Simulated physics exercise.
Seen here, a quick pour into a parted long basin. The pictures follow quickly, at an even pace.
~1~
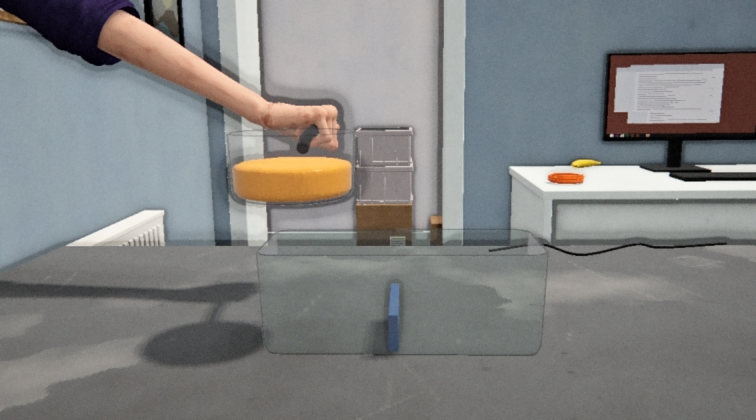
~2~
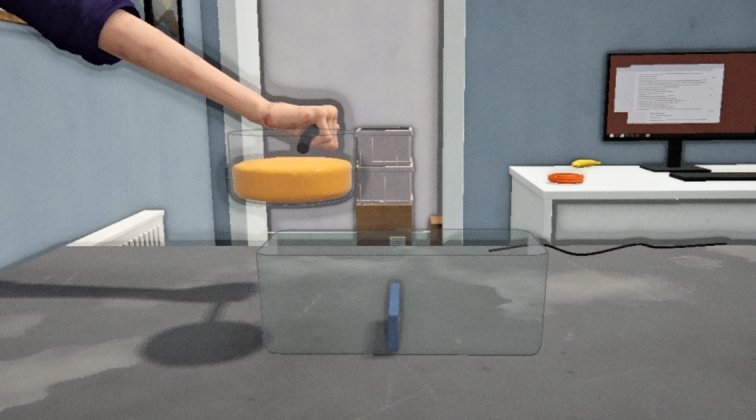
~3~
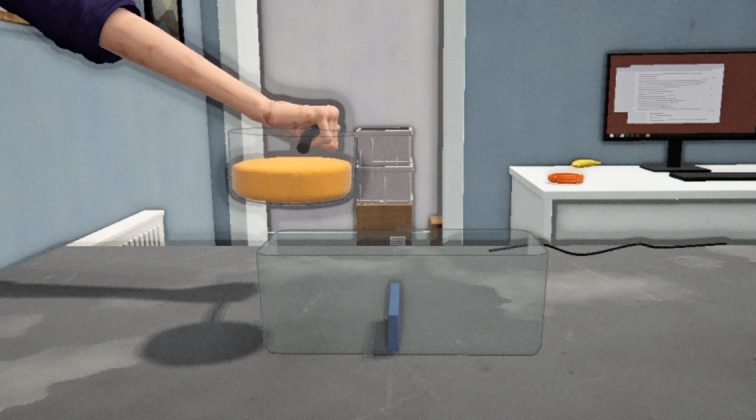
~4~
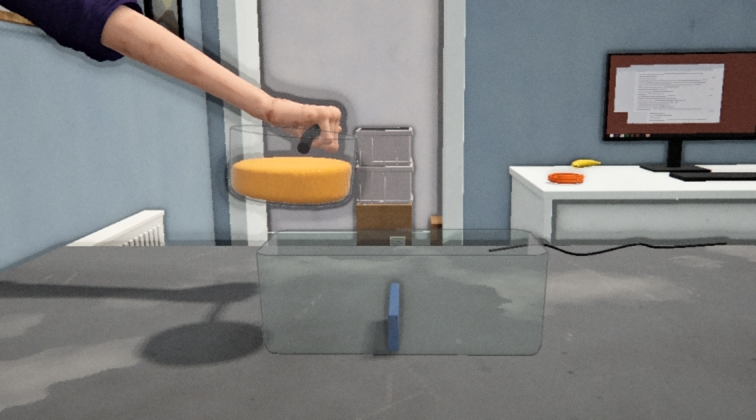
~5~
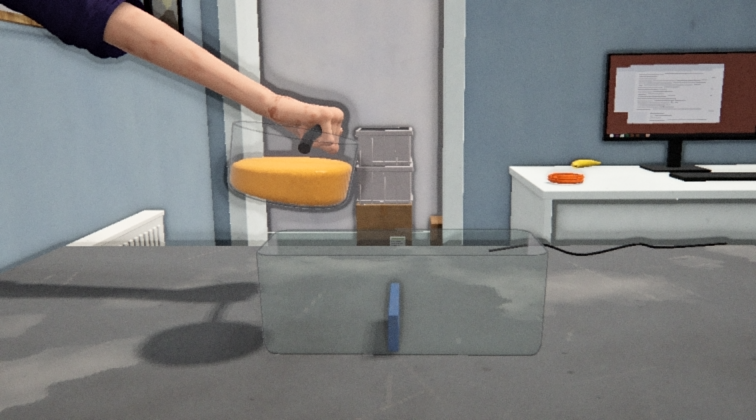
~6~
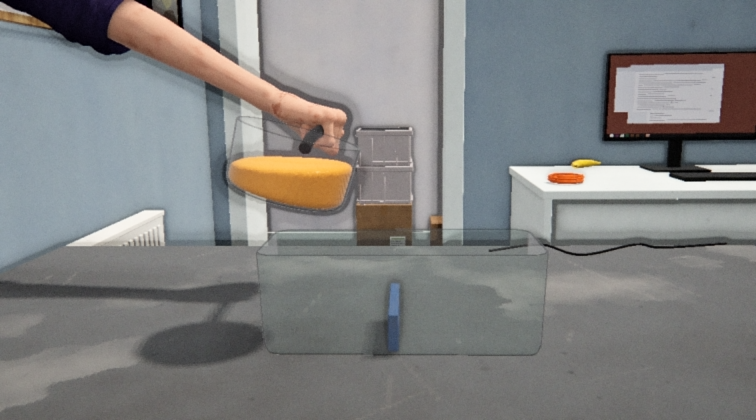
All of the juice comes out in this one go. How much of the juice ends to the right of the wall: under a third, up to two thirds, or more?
In the end less than a third is right of the wall.
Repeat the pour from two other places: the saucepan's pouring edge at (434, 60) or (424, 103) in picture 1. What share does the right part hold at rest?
The first gives 90 %, the second 95 %.
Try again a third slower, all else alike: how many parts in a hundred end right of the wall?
It comes to 35 per cent or so.
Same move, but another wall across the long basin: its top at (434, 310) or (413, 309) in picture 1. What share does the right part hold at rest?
About 15 and 10 per cent.
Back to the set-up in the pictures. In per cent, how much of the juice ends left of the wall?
About 75 per cent.
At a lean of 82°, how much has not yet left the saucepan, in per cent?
Some 50 per cent.
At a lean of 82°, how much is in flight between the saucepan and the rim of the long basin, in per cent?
Close to 30 per cent.
A moment on, the saucepan is tipped on its side and 52 per cent is still to pour, 12 is left of the wall and 5 right of it.
Next, the saucepan is tipped right over and 7 per cent is still to pour, 65 is left of the wall and 24 right of it.
Then the saucepan is tipped right over and 0 per cent is still to pour, 74 is left of the wall and 25 right of it.
Later the saucepan is tipped right over and 0 per cent is still to pour, 74 is left of the wall and 25 right of it.
Finally, 74 per cent lies left of the wall, 25 right of it and 1 outside.
